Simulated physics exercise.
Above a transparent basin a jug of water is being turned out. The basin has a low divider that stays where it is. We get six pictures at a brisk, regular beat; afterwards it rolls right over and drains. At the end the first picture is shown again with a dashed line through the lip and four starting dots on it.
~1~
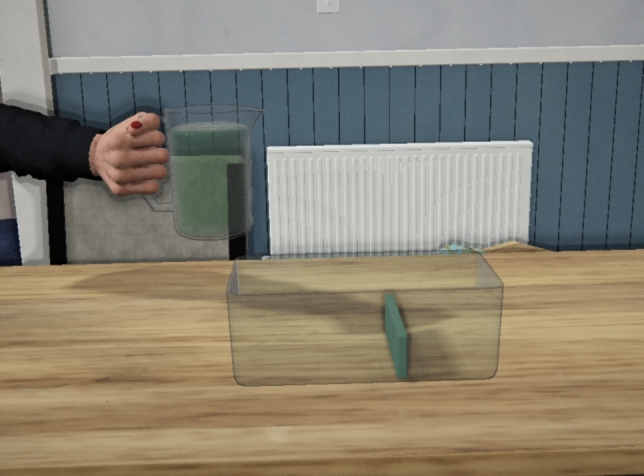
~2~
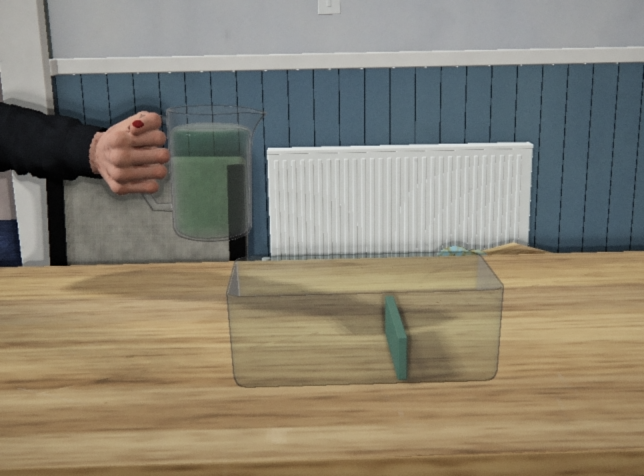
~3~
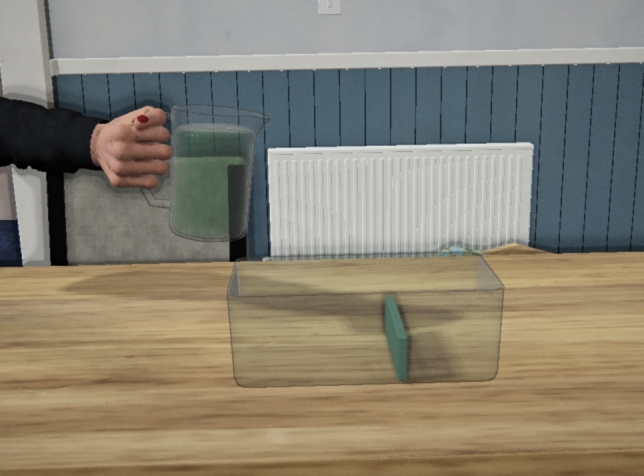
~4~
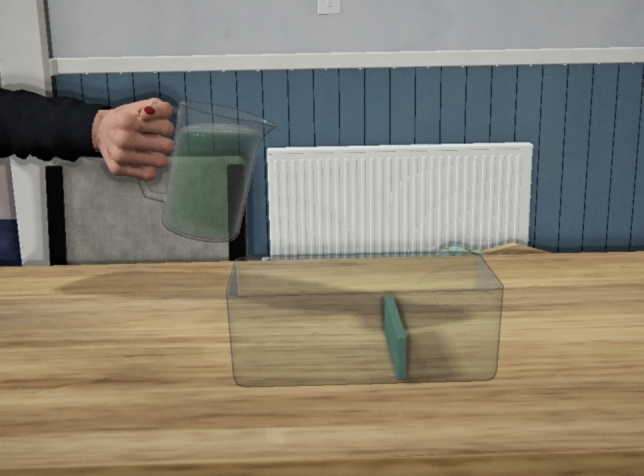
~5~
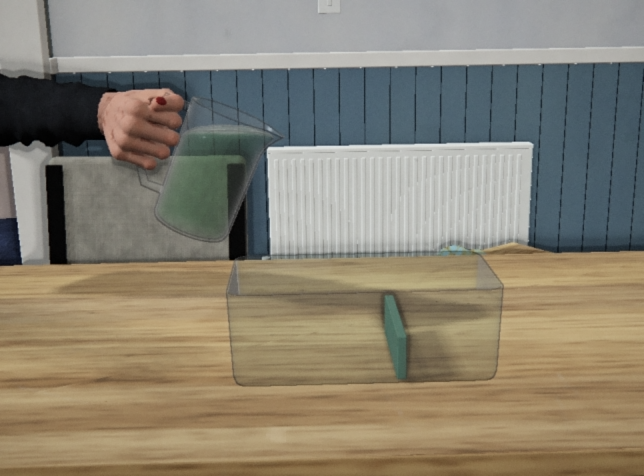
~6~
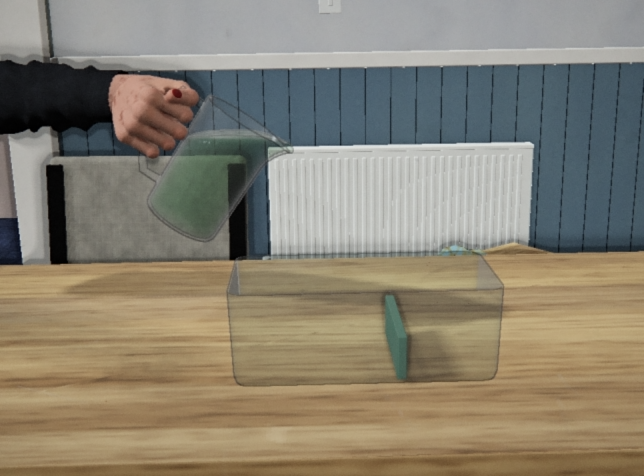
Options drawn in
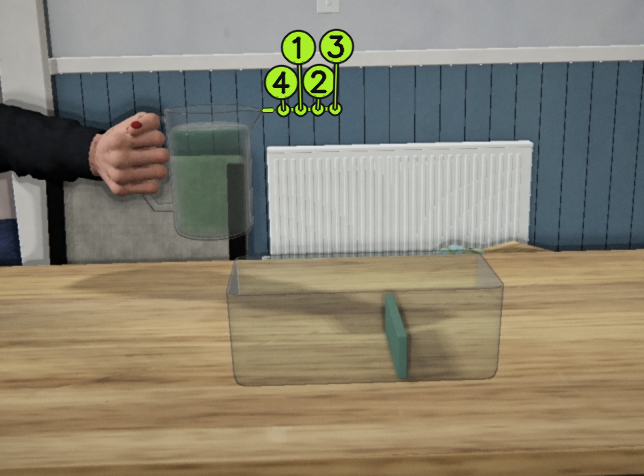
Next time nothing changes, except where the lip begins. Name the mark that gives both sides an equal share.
The best place is 2.
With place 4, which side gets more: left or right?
The left side.
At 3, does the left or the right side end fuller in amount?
More ends on the right.
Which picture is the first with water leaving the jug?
Picture 6.
On the marked copy, 1 at (300, 109); 2 at (317, 109); 3 at (335, 108); 4 at (283, 109).
Choosing 1, about 90 % ends left of the wall and 7 % right of it; 3 % is lost outside.
Choosing 2, about 55 % ends left of the wall and 44 % right of it.
Choosing 3, about 18 % ends left of the wall and 80 % right of it.
Choosing 4, about 96 % ends left of the wall and 2 % right of it.
